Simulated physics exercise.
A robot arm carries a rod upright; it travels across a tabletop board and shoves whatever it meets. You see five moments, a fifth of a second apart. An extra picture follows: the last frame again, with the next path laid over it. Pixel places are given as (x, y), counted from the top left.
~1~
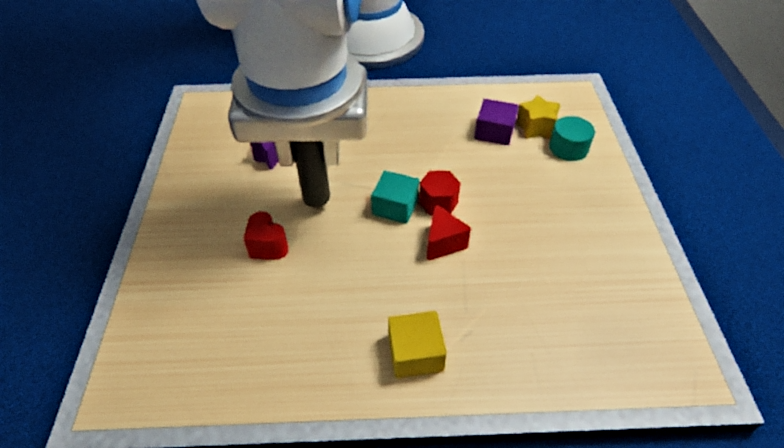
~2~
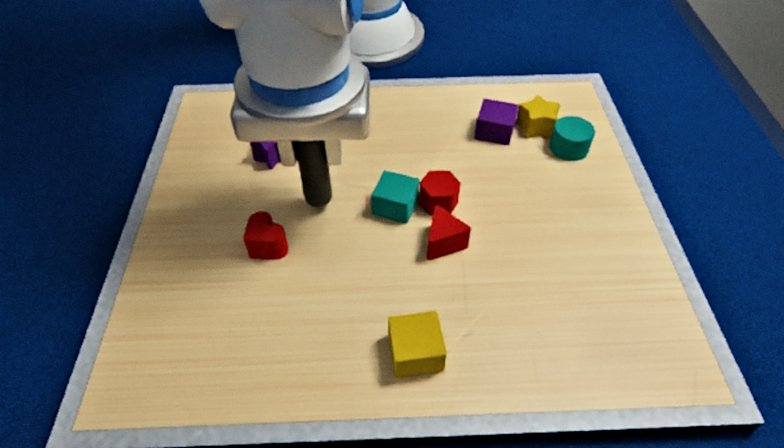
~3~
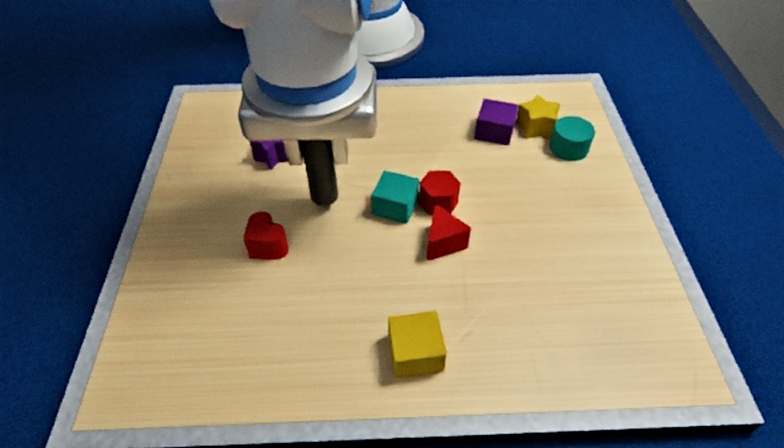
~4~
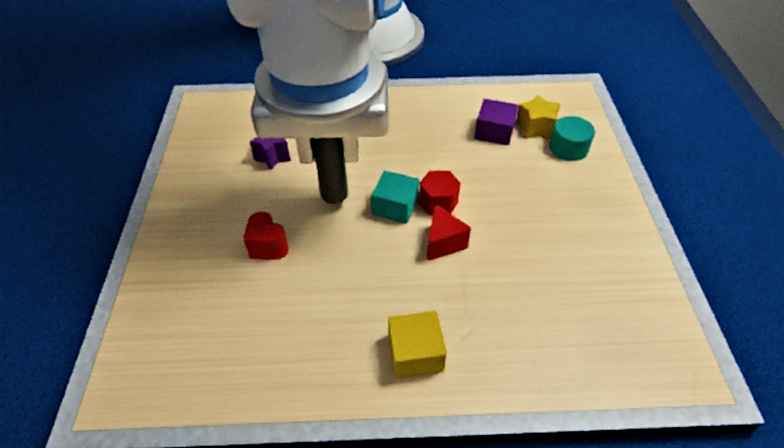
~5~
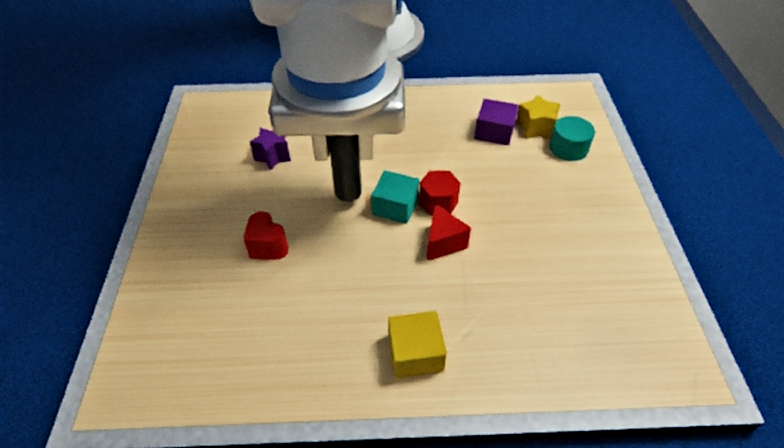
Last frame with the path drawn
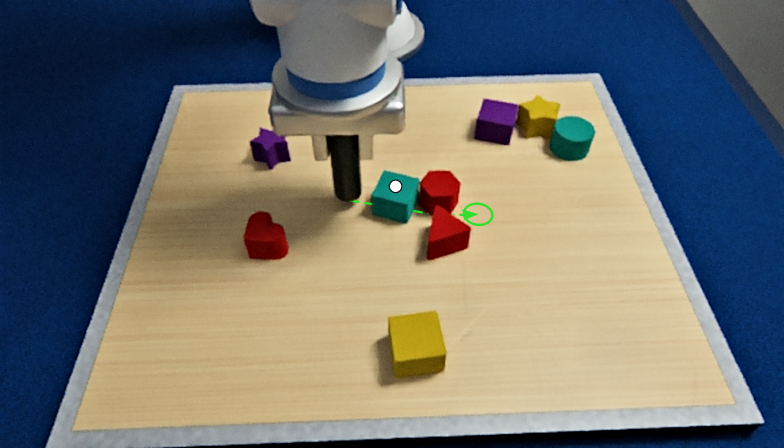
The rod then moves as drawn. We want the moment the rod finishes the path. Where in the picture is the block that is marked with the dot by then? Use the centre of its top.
My estimate: (510, 181).
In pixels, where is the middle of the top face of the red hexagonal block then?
The point I'd pick in the picture is (529, 161).
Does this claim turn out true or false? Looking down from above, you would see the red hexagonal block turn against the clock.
True - the claim holds.
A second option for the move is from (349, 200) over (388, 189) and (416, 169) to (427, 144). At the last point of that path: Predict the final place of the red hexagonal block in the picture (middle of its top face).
Put as a pixel place, it's (460, 186).
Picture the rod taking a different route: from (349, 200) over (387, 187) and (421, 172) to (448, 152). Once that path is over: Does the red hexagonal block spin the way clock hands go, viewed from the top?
No, it doesn't check out.
The line goes from (349, 200) via (391, 207) and (434, 214), ending at (478, 214); the dot is on the turquoise four-sided block.
On the path given first. One third of the way, rod at (391, 200); turquoise four-sided block at (425, 185), turned 25° anticlockwise; red hexagonal block at (462, 180), turned 25° clockwise.
Two thirds of the way, rod at (435, 207); turquoise four-sided block at (468, 186), turned 50° anticlockwise; red hexagonal block at (499, 173).
At the end, rod at (479, 207); turquoise four-sided block at (510, 181), turned 70° anticlockwise; red hexagonal block at (529, 161), turned 20° anticlockwise; red triangular piece at (449, 227), turned 15° clockwise.
